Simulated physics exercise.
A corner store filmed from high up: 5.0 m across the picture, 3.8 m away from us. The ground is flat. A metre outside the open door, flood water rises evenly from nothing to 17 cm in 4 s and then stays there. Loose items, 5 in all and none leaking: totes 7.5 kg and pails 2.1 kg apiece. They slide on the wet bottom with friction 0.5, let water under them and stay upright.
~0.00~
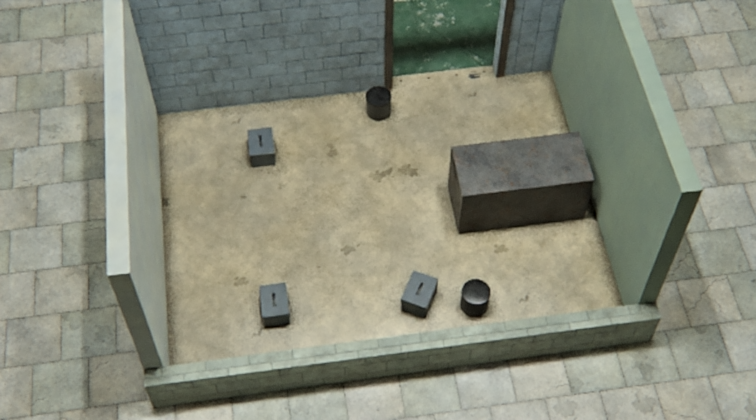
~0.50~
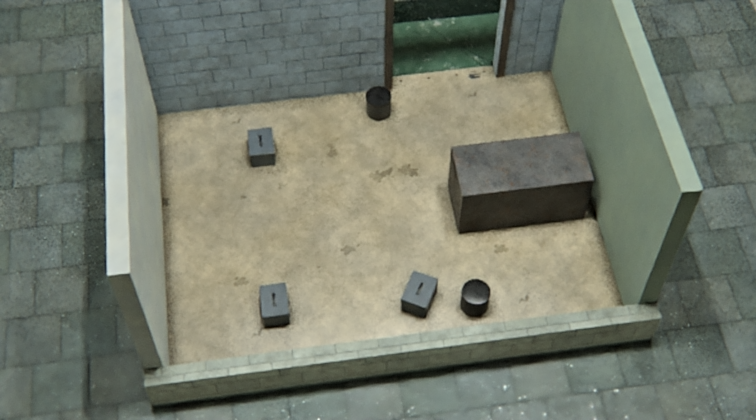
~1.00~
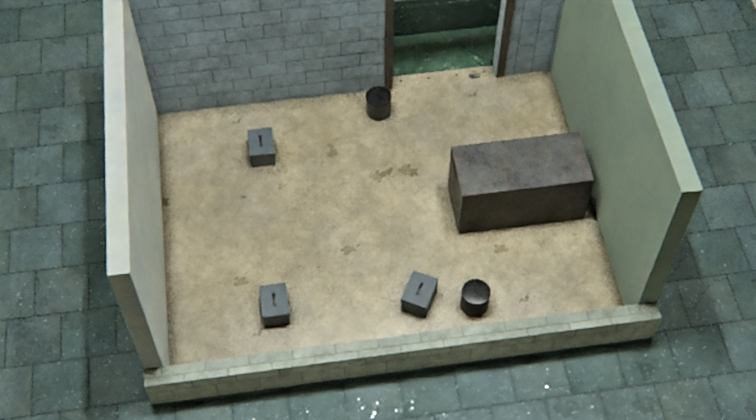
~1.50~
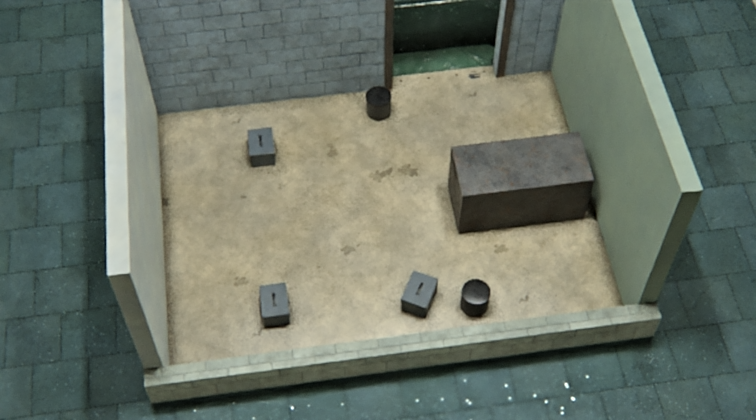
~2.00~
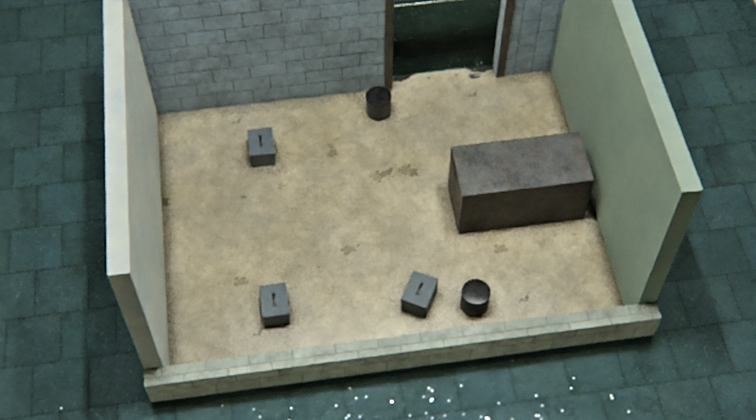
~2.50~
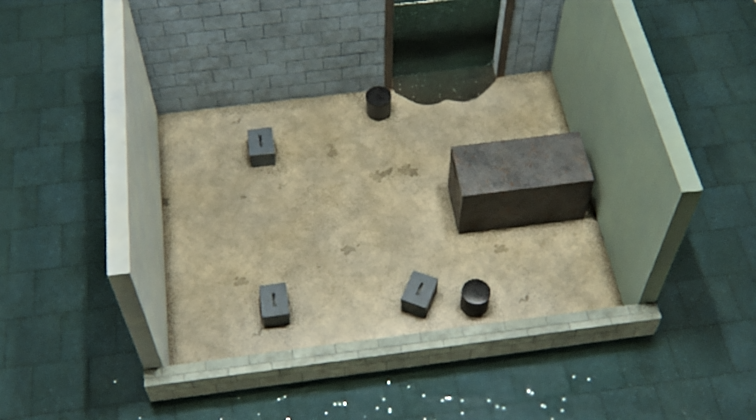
Water spreading over the paving around a cutaway store, then edging through the open doorway, while grey totes and dark pails stay still.
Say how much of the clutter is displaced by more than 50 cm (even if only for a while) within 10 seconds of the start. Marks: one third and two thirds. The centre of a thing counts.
Share: Less than a third.
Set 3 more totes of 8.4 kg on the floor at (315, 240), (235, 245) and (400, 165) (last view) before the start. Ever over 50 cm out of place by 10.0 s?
In turn: Less, under, more.
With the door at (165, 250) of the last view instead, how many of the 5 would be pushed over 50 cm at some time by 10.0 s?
In that case 2 of them.
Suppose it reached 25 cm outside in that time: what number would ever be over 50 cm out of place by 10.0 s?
In that case 2 of them.
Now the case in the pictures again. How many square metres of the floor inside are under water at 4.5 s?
Some 4.5 m2.
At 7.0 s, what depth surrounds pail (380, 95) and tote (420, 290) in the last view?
Roughly 1 and 2 cm.
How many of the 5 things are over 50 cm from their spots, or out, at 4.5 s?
I count 0.
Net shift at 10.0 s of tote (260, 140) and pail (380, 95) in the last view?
In that order: 0 cm, 20 cm.
After 3.5 s 0 of 5 are over 50 cm from their spots; 0 afloat.
After 4.5 s 0 of 5 are over 50 cm from their spots; 0 afloat.
After 7.0 s 0 of 5 are over 50 cm from their spots; 0 afloat.
After 10.0 s 0 of 5 are over 50 cm from their spots, and 0 have been at some point; 1 afloat.
